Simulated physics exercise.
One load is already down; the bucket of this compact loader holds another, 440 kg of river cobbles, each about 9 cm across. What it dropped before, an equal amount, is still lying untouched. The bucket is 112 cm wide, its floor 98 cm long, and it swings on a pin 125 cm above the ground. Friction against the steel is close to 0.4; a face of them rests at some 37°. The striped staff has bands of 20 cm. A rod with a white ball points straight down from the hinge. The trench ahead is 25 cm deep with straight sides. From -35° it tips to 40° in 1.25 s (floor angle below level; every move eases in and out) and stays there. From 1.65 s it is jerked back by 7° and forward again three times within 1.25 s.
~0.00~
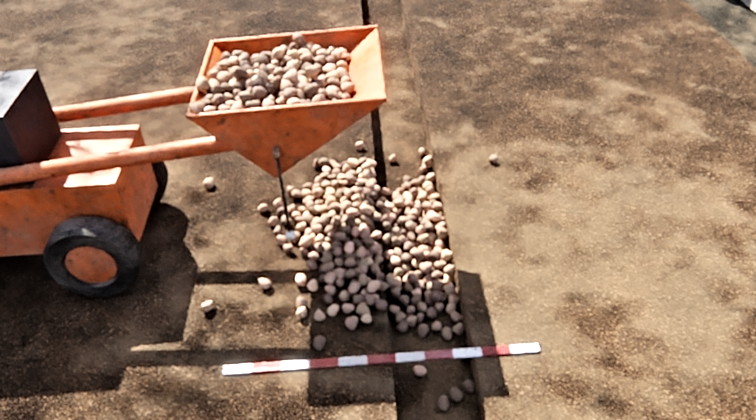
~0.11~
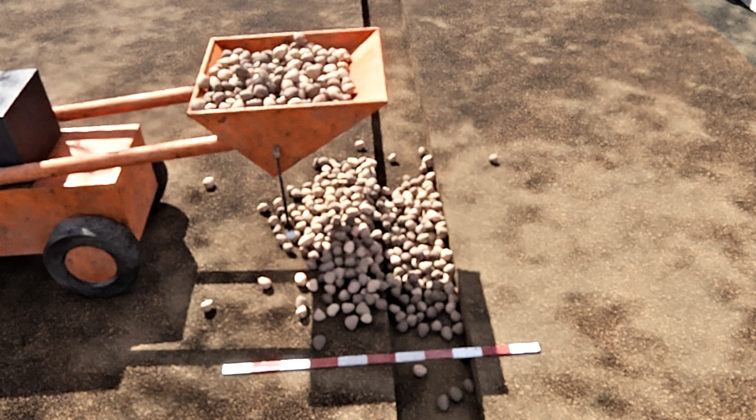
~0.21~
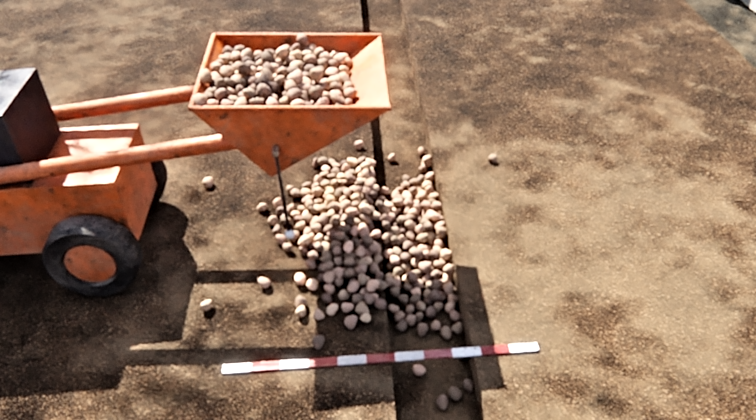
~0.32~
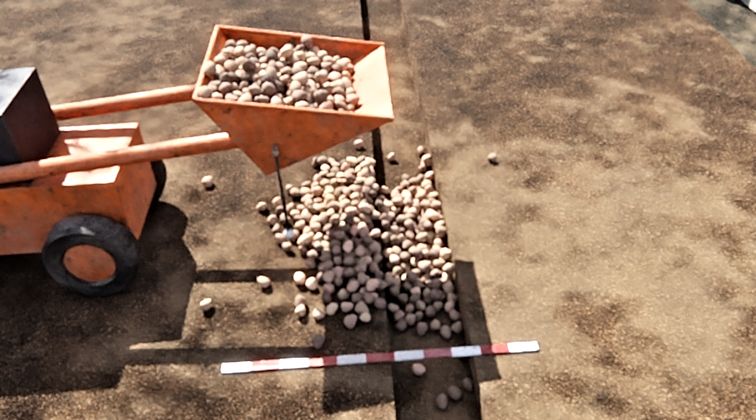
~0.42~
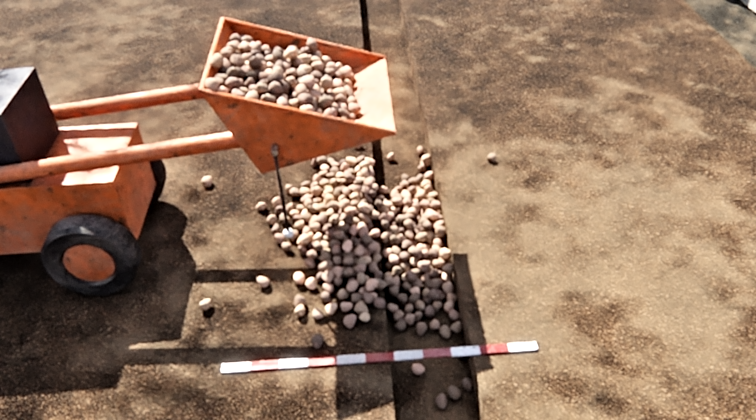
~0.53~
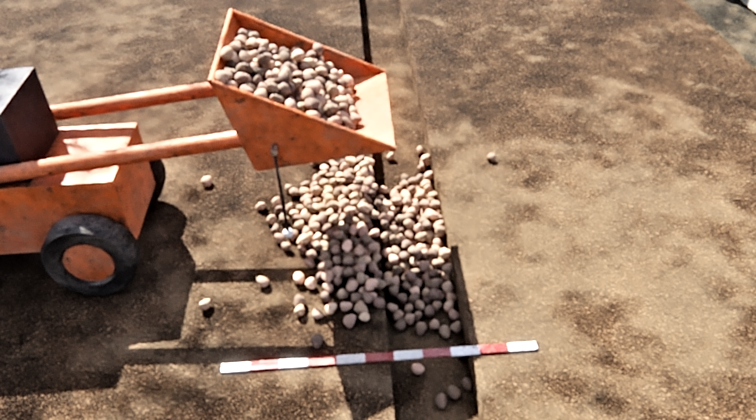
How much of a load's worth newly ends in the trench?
Close to 77 parts in a hundred.
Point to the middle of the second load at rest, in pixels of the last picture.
Their middle is at about (420, 226).
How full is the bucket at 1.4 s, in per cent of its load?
It holds some 50 per cent.
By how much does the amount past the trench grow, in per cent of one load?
Some 20 per cent of a load.
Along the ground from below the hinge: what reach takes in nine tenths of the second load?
About 160 cm.
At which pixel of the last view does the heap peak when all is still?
Near (364, 212).
After 0.9 s the floor is at 28°; in per cent of one load, 100 in the bucket, 53 short of the trench, 48 in the trench; the foremost stones are at (448, 230).
After 1.4 s the floor is at 40°; in per cent of one load, 52 in the bucket, 63 short of the trench, 85 in the trench; the foremost stones are at (446, 221).
After 3.3 s the floor is at 40°; in per cent of one load, 0 in the bucket, 54 short of the trench, 124 in the trench, 22 past the trench; the foremost stones are at (562, 226).
After 6.1 s the floor is at 40°; in per cent of one load, 0 in the bucket, 54 short of the trench, 124 in the trench, 22 past the trench; the foremost stones are at (562, 226). Net gain in the trench, 77.
